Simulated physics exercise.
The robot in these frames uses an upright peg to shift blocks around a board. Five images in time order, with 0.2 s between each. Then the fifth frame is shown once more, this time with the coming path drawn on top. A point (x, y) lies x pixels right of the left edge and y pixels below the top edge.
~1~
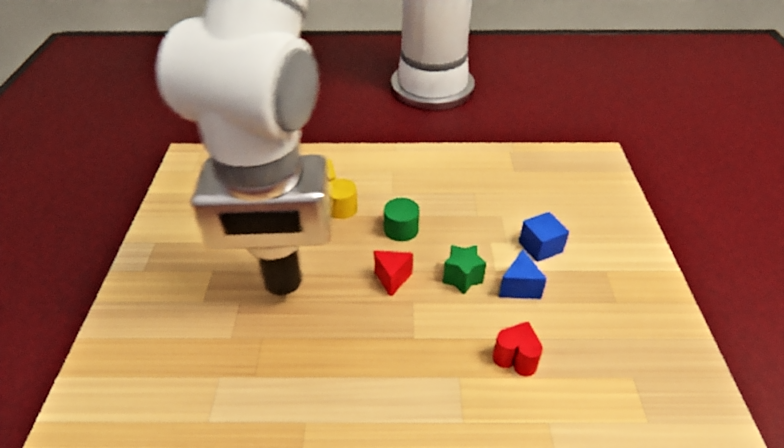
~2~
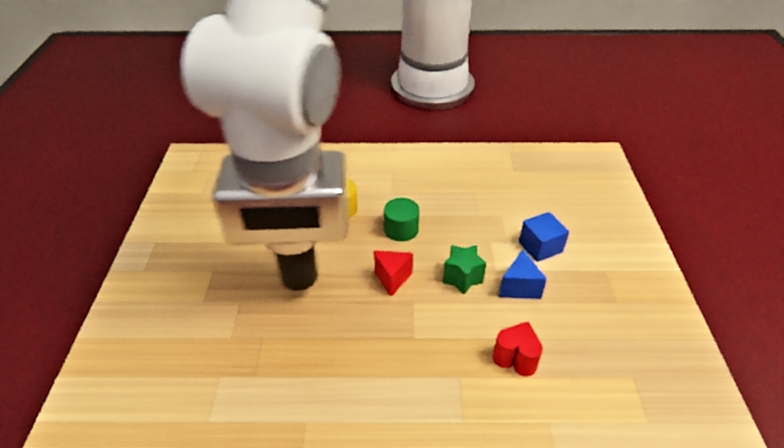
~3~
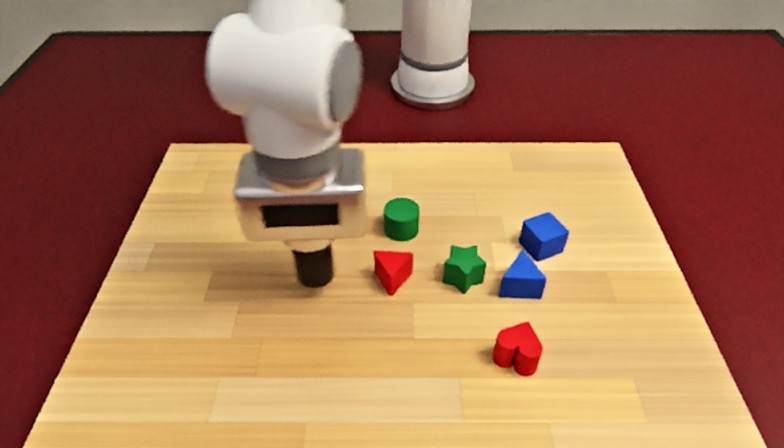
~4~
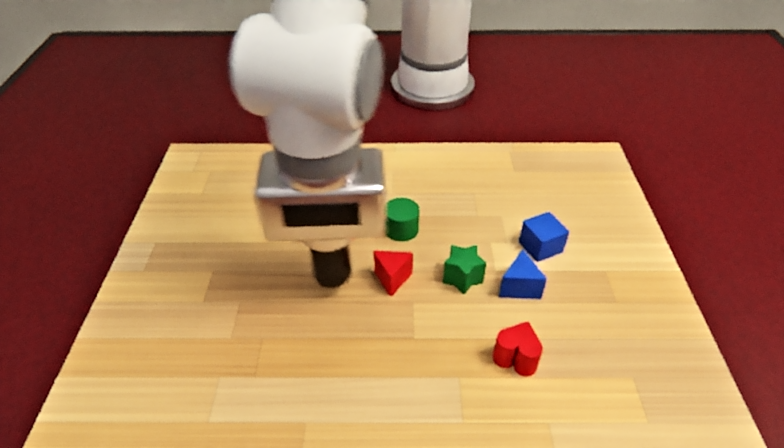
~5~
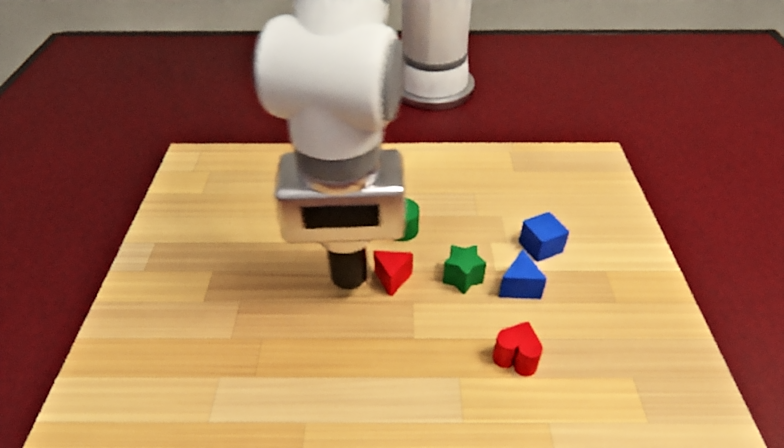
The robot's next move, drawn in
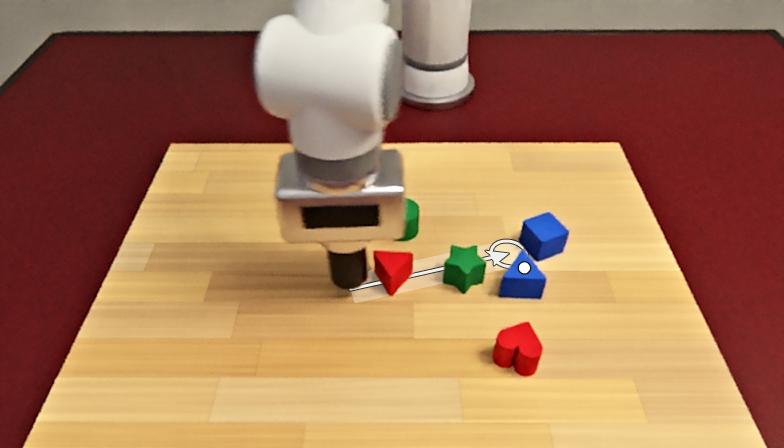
On a pale wooden board laid over a dark red surface, a robot arm holds a black peg upright, left of several red, green and blue blocks. The arm glides steadily right, passing in front of the yellow, until the peg is beside the red triangular block, while the blocks stay still.
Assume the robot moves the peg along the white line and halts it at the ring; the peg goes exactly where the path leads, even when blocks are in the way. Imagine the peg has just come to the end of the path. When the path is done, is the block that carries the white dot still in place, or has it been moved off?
Shifted.
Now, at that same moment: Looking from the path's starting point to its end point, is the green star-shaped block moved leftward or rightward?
Sideways, to the right.
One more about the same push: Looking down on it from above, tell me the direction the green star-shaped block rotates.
Twists clockwise.
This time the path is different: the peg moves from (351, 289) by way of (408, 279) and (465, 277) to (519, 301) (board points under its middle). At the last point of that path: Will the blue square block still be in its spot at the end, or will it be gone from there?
In the end it has not been moved.
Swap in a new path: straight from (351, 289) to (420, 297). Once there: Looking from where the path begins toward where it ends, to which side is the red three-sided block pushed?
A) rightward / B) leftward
I choose B.
Drawn move, in a line from (351, 289) to (509, 254); the dot is on the blue three-sided block.
The first path, step by step. One third of the way, peg (406, 263); red three-sided block (435, 250).
Two thirds of the way, peg (460, 251); red three-sided block (485, 233); green star-shaped block (499, 259), turned 50° clockwise; blue three-sided block (528, 270).
At the end, peg (512, 240); red three-sided block (520, 214), turned 35° anticlockwise; green star-shaped block (535, 254), turned 110° clockwise; blue three-sided block (547, 280), turned 40° clockwise; blue square block (550, 223), turned 25° clockwise.
